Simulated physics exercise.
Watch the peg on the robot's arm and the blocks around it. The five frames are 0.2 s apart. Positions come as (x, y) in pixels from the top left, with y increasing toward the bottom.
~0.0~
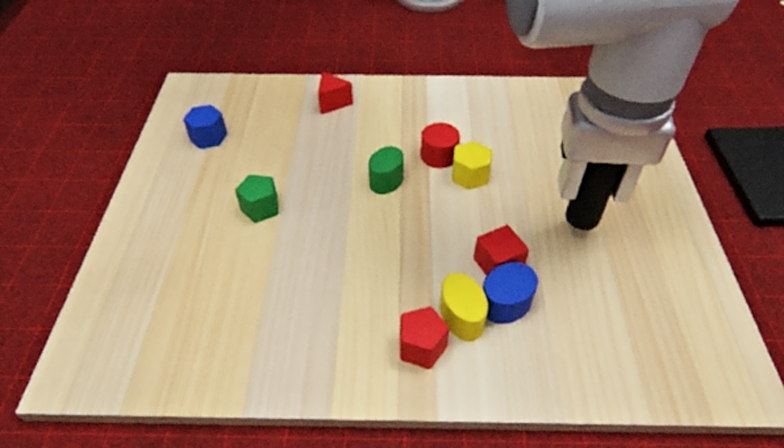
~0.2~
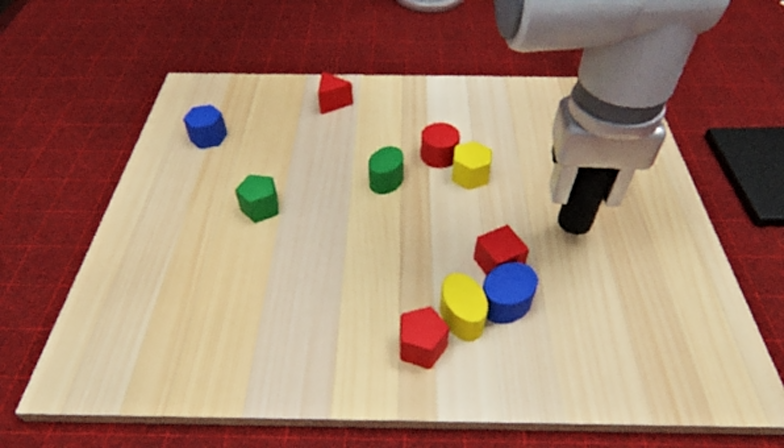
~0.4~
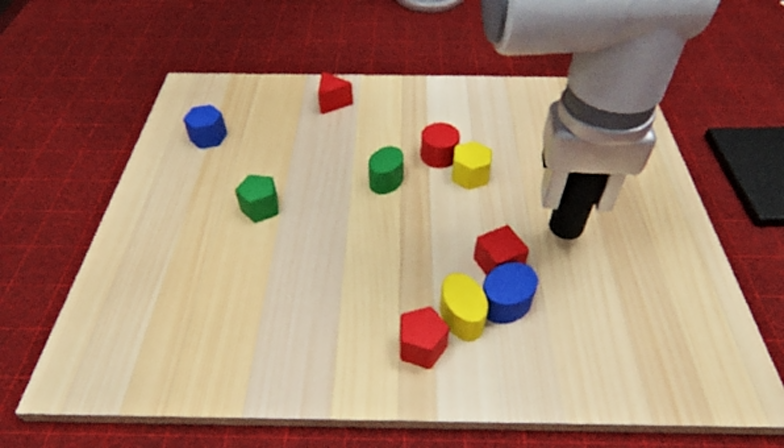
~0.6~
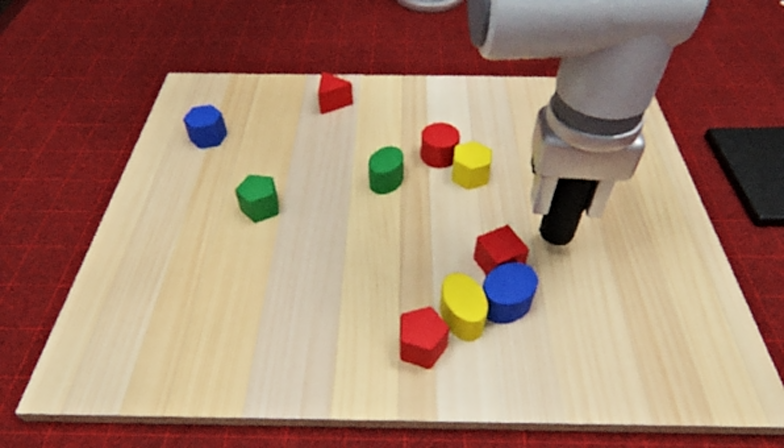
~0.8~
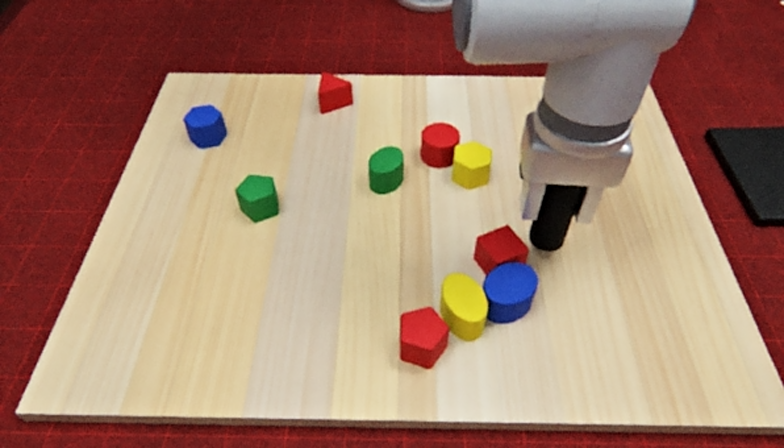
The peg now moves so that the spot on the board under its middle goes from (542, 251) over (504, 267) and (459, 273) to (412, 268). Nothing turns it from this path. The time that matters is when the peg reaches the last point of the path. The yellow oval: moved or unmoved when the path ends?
It gets no push and keeps its place.
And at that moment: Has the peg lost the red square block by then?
I expect not.
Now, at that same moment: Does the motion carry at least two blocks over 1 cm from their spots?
My answer is no.
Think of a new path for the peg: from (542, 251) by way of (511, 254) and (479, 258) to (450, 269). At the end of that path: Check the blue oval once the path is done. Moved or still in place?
It is not moved.
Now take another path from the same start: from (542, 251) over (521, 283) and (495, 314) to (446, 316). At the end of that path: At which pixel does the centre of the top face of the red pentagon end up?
Expect it around (390, 341).
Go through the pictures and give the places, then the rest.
In the first frame, tip of the peg at (582, 218), middles of tops, yellow oval at (465, 296), red square block at (503, 243).
In the second frame, peg at (574, 222), nothing pushed.
In the third frame, peg at (566, 227), nothing pushed.
In the fourth frame, peg at (557, 232), nothing pushed.
In the fifth frame, peg at (546, 238), yellow oval at (465, 296), red square block at (503, 243).
On the path given first. One third of the way, peg at (506, 254); red square block at (470, 250), turned 20° clockwise.
Two thirds of the way, peg at (460, 260); red square block at (423, 254), turned 25° clockwise.
At the end, peg at (413, 255); yellow oval unmoved; red square block at (376, 256).
